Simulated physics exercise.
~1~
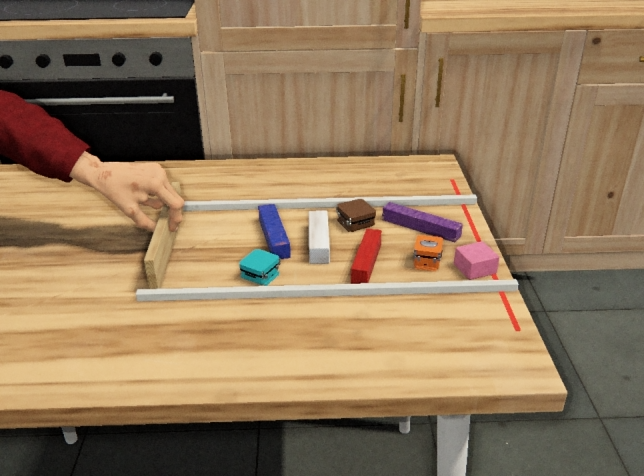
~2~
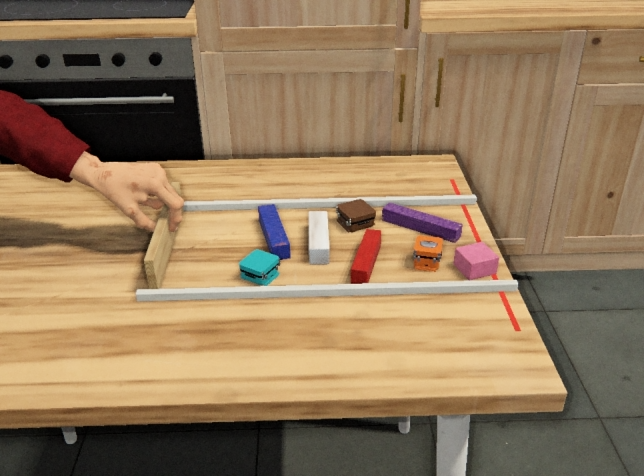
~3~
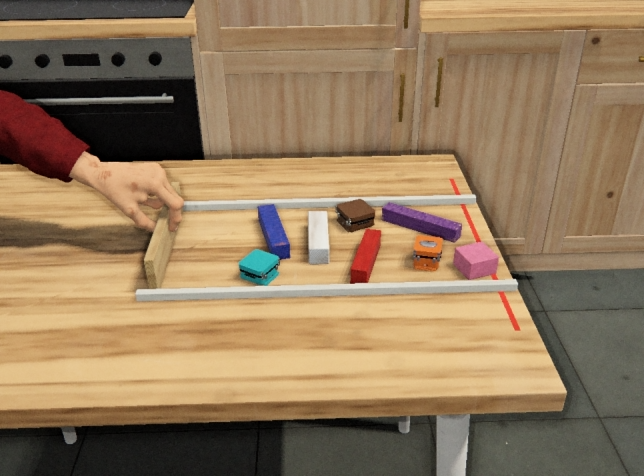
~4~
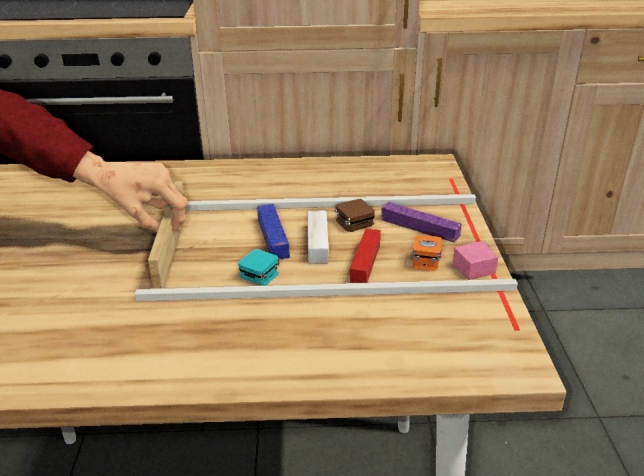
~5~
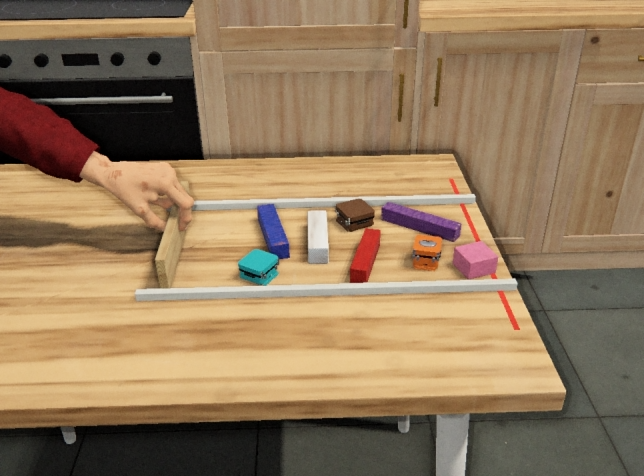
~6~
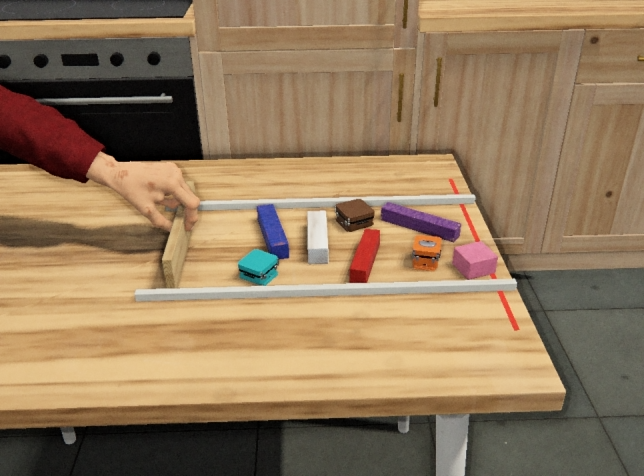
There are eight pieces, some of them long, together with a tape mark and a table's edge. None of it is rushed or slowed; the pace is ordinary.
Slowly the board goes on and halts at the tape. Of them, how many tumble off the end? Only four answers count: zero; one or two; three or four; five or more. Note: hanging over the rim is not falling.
My answer: Five or more.
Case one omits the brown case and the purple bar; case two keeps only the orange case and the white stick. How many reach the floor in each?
You'd count 4 the first time and 4 the second time.
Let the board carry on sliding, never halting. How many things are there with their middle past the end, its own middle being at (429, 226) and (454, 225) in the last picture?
In that order, 2 and 4.
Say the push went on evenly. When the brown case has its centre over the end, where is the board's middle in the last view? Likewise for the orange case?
Its middle is about (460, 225) and about (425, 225).
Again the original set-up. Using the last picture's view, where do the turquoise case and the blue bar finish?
Taking them in turn, first comes (503, 258), then (483, 226).
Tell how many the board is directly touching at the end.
Contact count: 2.
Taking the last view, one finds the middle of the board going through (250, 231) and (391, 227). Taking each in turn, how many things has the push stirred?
Tally: First 1; then 8.
Soon after, none off yet; pink block at rest near (475, 260); purple bar at rest near (420, 221); orange case at rest near (427, 253).
After that, none off yet; pink block displaced about its own width near (501, 265); purple bar displaced a little near (457, 218); orange case displaced about its own width near (464, 257).
In the end, the number that fall off is five or more; gone, white stick, brown case, red bar, orange case, purple bar and pink block.
